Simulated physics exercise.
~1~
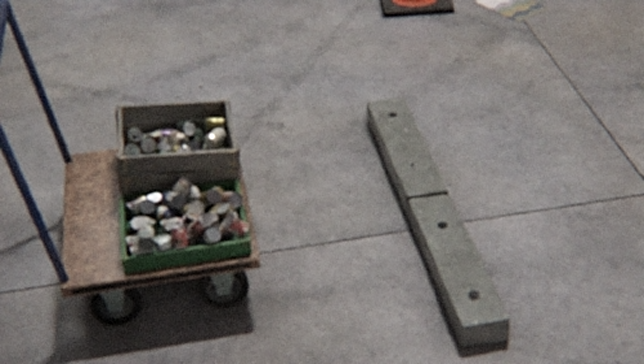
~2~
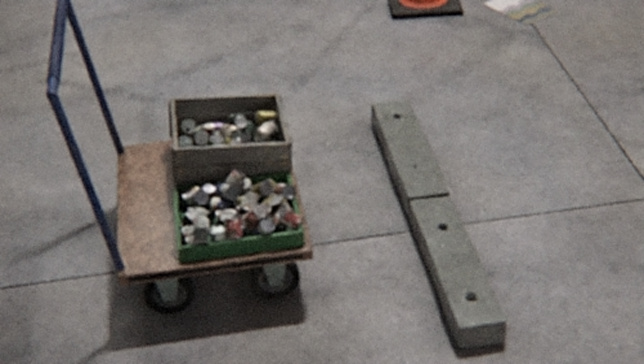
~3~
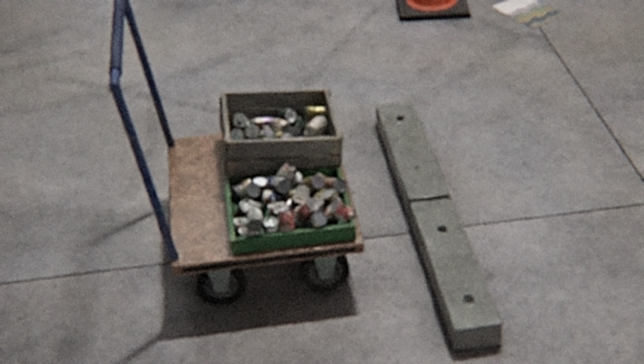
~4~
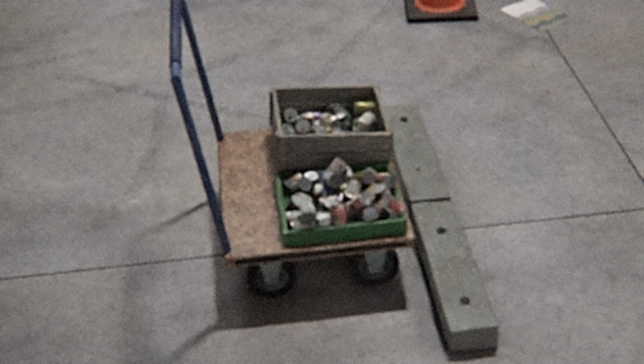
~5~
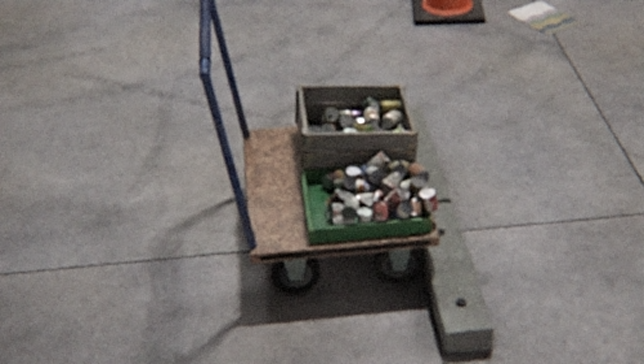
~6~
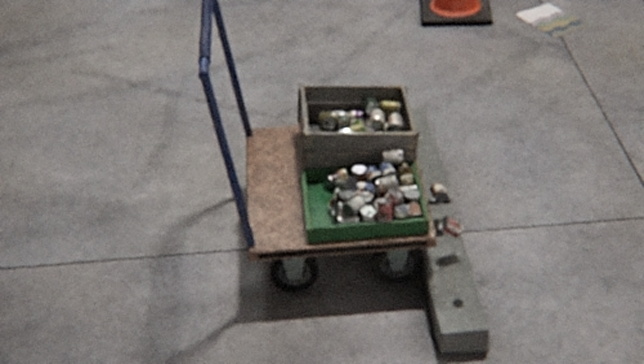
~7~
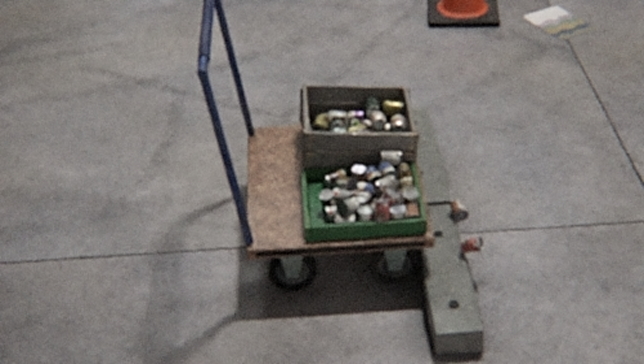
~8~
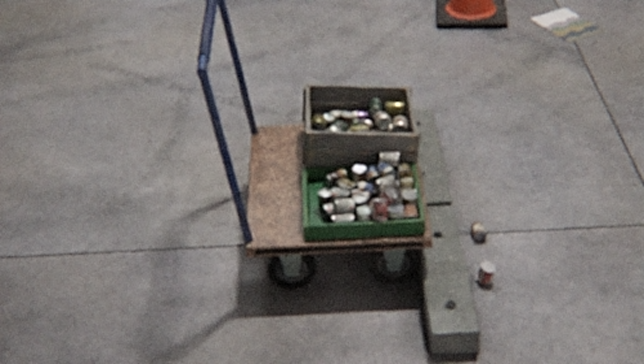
On a concrete floor, a loaded trolley rolls right, stops at a sill, and two cans spill.
